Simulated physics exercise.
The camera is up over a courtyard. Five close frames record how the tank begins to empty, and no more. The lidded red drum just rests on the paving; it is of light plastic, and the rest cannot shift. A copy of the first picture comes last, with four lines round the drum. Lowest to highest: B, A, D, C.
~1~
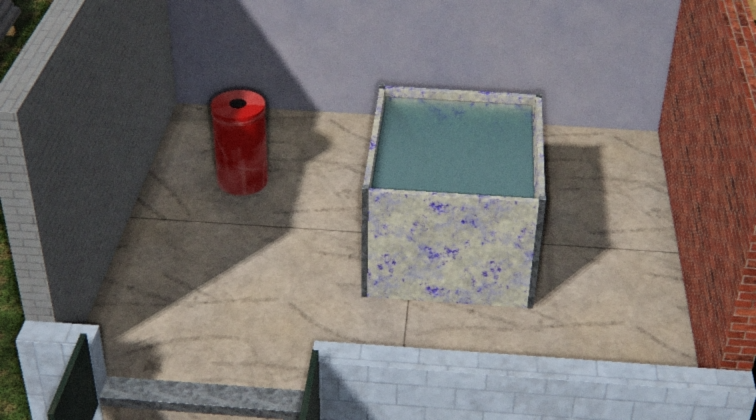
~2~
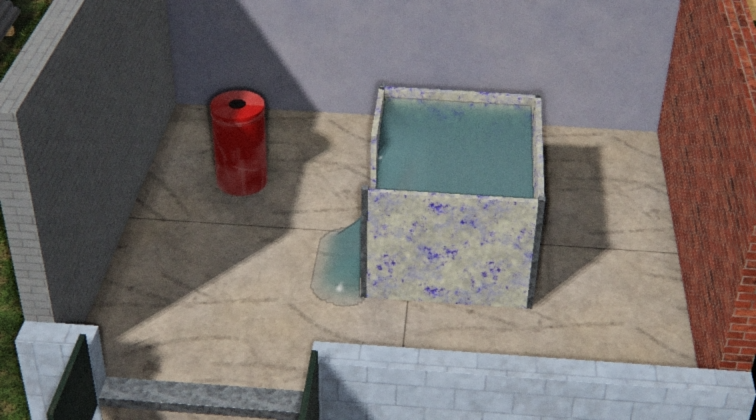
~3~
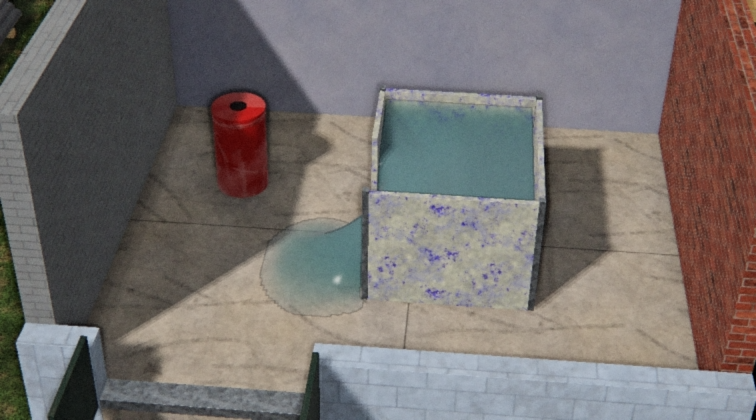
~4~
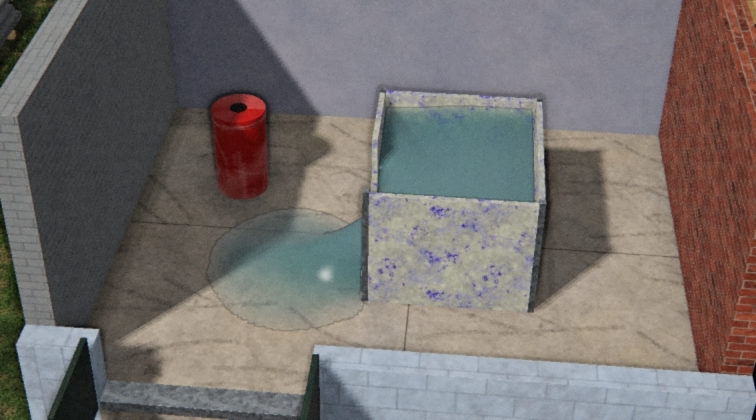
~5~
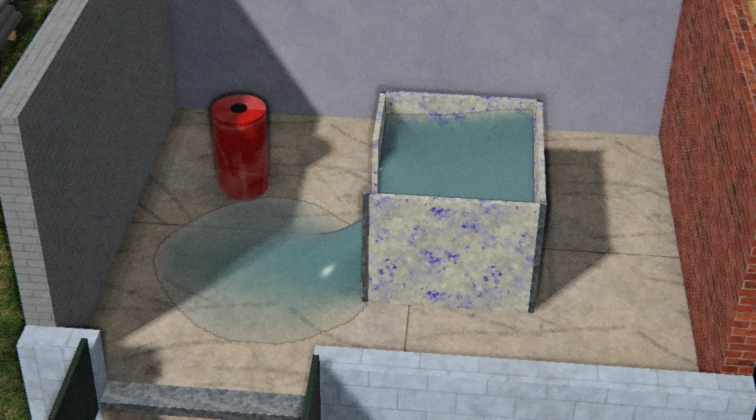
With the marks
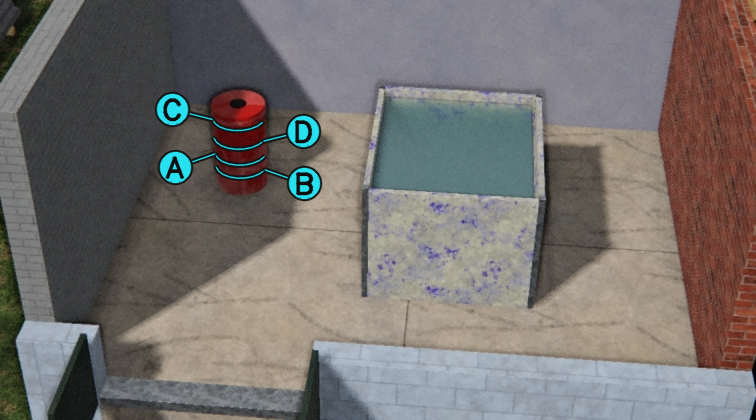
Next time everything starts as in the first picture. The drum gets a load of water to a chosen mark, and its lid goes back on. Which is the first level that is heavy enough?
Mark B just does it.
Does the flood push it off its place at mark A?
No.
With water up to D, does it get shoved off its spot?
No.
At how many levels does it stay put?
All of the four.
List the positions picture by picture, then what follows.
Lid of the red drum at (238, 104); tank full, its middle at (457, 148); open gate at (207, 338).
Water covers 2 % of the ground and is seen nearest the drum at (329, 241).
Water covers 5 % of the ground and is seen nearest the drum at (290, 232).
Water covers 10 % of the ground and is seen nearest the drum at (282, 213).
Lid of the red drum at (239, 109); water covers 15 % of the ground and is seen nearest the drum at (251, 203).
On the marked copy, A at (236, 165); B at (237, 178); C at (234, 130); D at (235, 149); from the bottom up B, A, D, C.
With A, it does not move.
With B, it does not move.
With C, it does not move.
With D, it does not move.
